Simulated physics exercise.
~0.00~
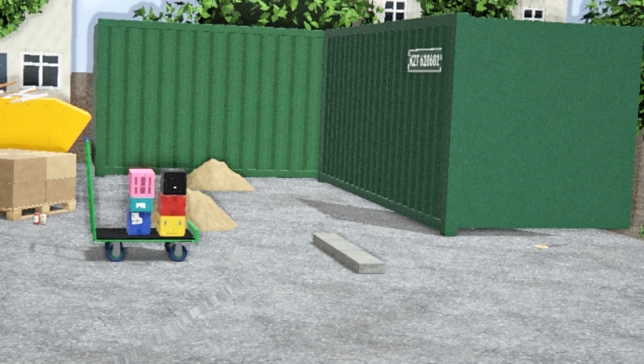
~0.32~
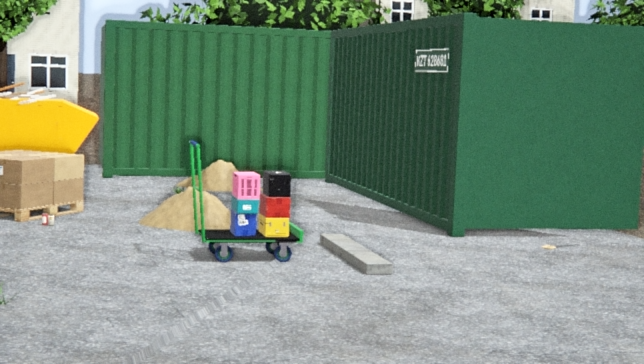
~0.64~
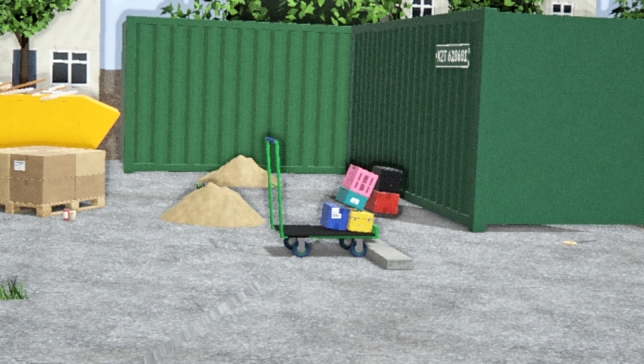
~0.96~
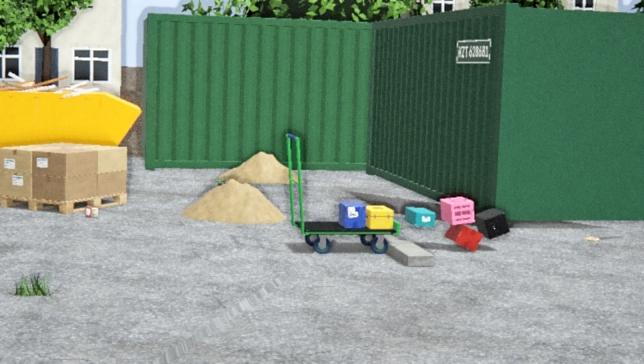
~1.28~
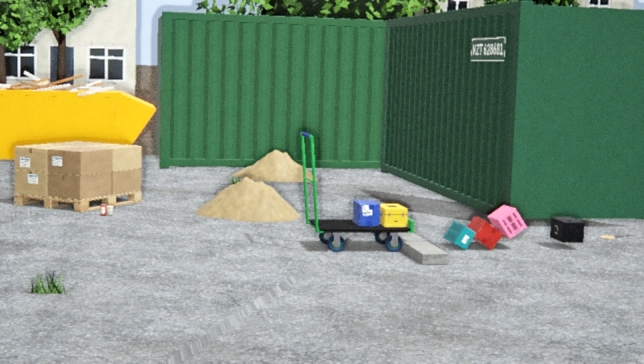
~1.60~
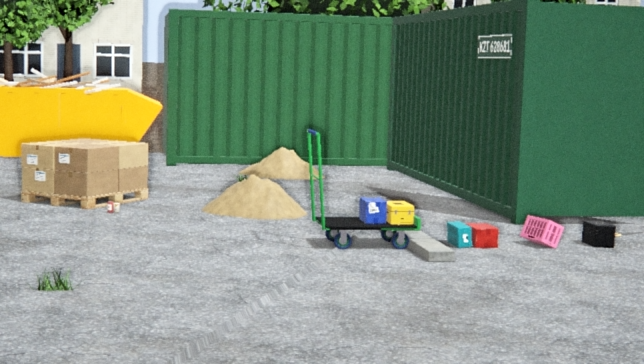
In the video, a green-handled trolley carrying two stacks of colorful crates rolls right across gravel and stops against a low kerb, whereupon the upper four tumble forward over it and end on the ground beyond, while the blue and yellow ones stay on the deck.
